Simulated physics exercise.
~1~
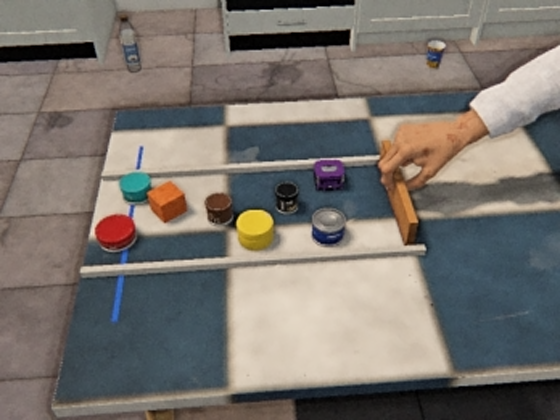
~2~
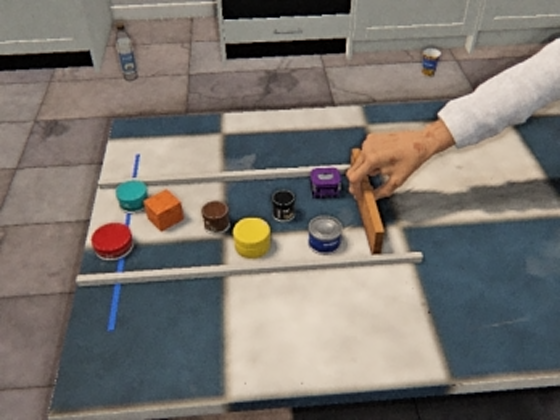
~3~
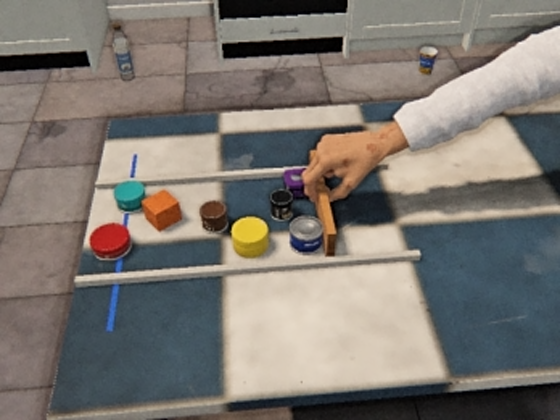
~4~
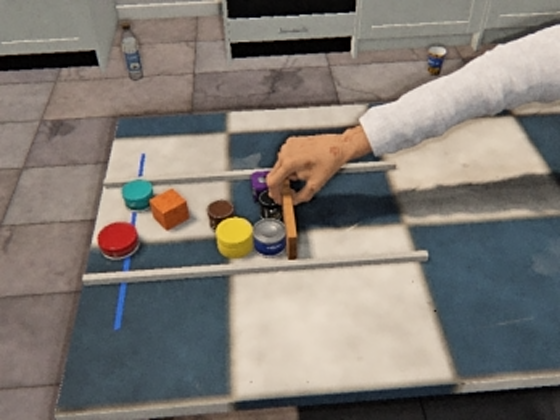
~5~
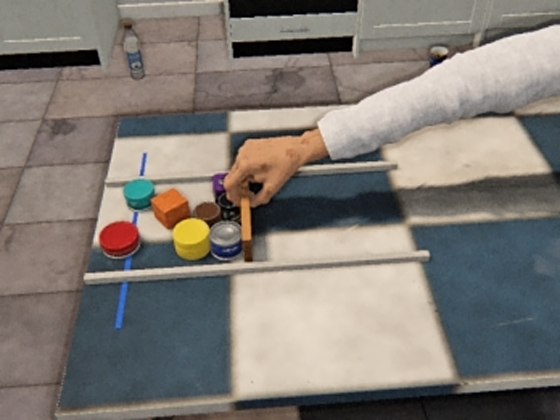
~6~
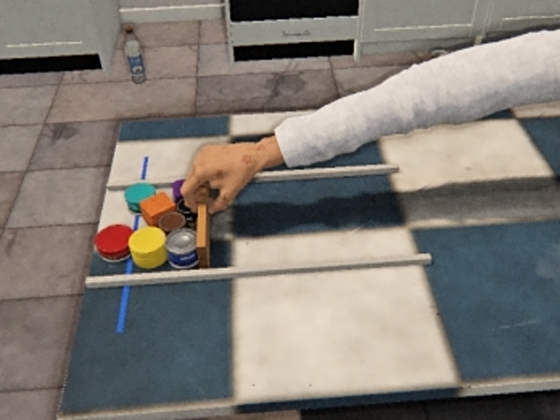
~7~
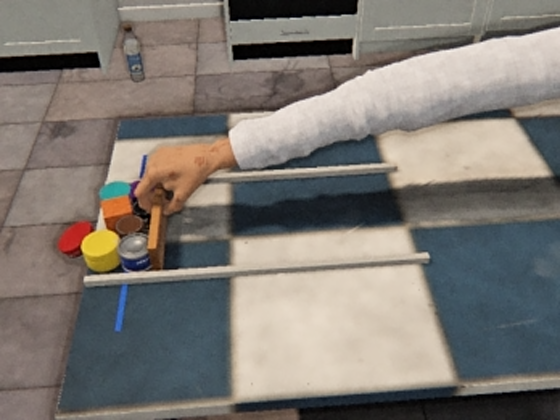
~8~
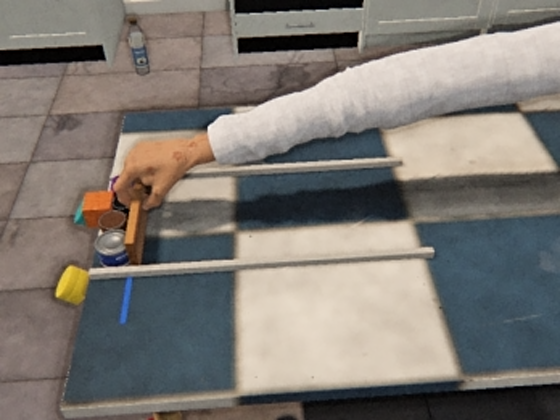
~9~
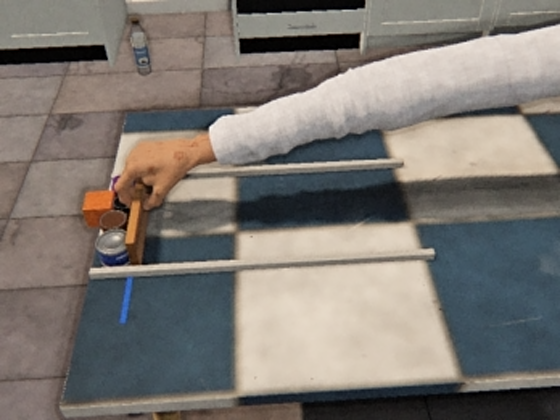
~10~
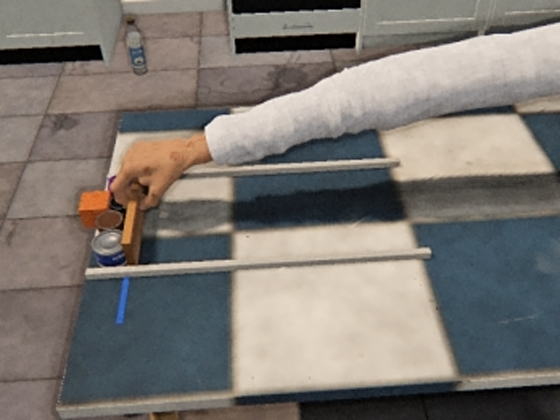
At first, a hand holds a wooden board upright at the right end of two pale rails on a checkered table, with small tins, a purple case and an orange block scattered to its left. The hand slides the board left, and it gathers the blue tin and purple case, then the yellow lid and the others. The crowded cluster is pushed over the blue tape toward the table's left edge. The red pot goes over, then the yellow lid and turquoise tin drop out of sight. The board stops near the tape, with the orange block, blue tin and others still bunched at the edge.
